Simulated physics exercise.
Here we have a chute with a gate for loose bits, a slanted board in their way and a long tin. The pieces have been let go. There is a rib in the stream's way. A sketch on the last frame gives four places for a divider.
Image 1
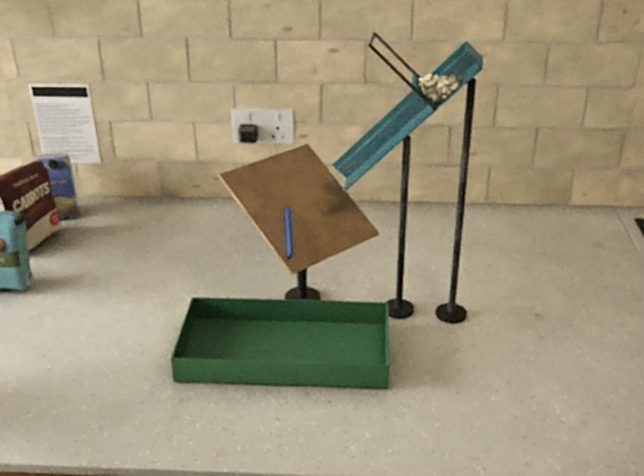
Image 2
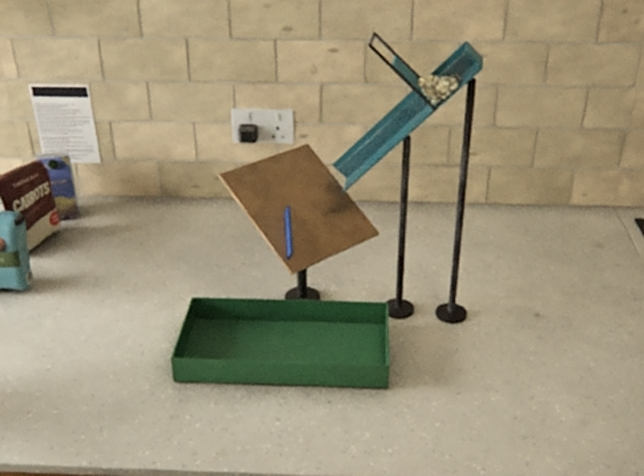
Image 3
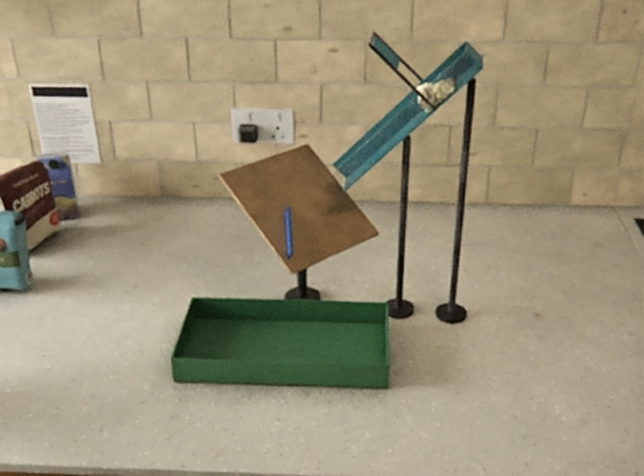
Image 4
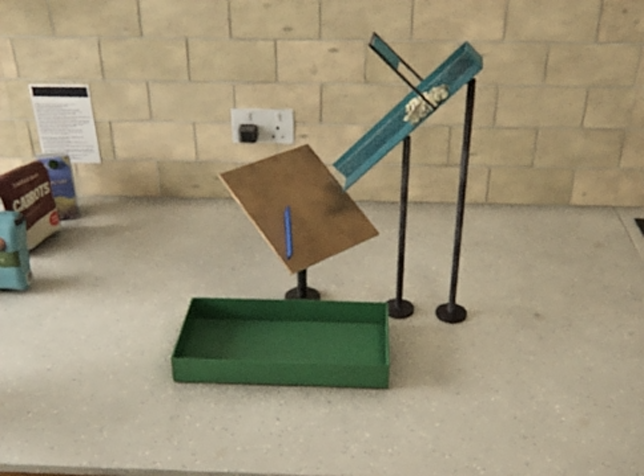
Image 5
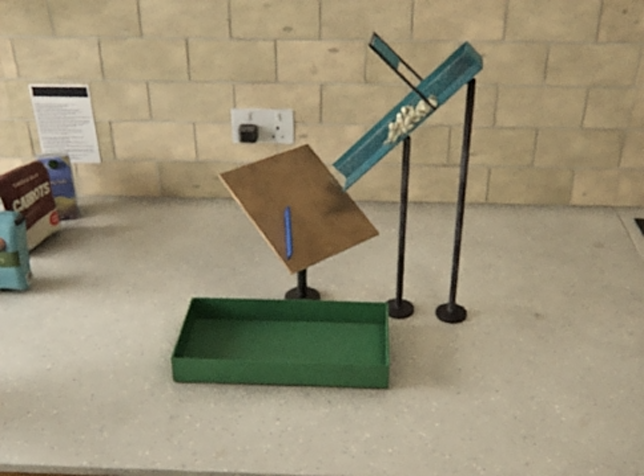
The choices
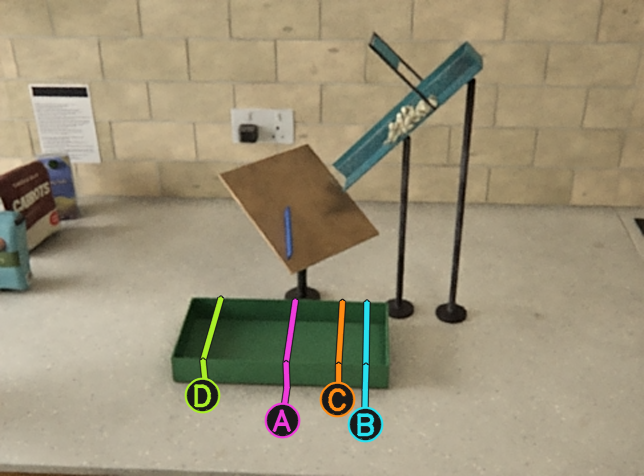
A green open tin sits on a pale speckled worktop before a cream brick wall with a socket, seen from the front and slightly above by a still camera. Behind it stand a tilted brown board with a blue rib and, to the right, a sloping teal chute on black stands, with packets at far left. The gate opens and white beans slide a short way down the chute, spreading out.
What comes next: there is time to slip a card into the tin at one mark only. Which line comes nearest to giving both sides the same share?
Best: C.
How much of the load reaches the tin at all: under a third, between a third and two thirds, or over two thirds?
About that: Over two thirds.
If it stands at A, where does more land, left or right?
More lands on the right.
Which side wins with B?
Left.
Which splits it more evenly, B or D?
It is B.
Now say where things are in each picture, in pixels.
In the first picture, load behind the gate at (438, 89), white beans; lip of the chute at (345, 186), sloping fairly steeply.
In the second picture, middle of the board at (301, 204), tilted fairly steeply; middle of its low edge at (338, 253); of its high edge at (265, 158).
In the third picture, front corners of the tin at (171, 358) and (389, 365), empty; front of the load at (426, 99).
In the fourth picture, middle of the load at (426, 105); its front at (407, 119), about a quarter of the way to the lip; rib from (289, 206) to (292, 253).
In the fifth picture, middle of the load at (411, 118); its front at (387, 143), about half of the way to the lip.
On the marked copy, line A crosses the front rim at (286, 362); line B crosses the front rim at (365, 364); line C crosses the front rim at (338, 364); line D crosses the front rim at (203, 359).
For line A, of what is caught, a stray few on the left of the divider, nearly all on the right.
For line B, of what is caught, most on the left of the divider, a small part on the right.
For line C, of what is caught, about a third on the left of the divider, about two thirds on the right.
For line D, of what is caught, none on the left of the divider, all on the right.
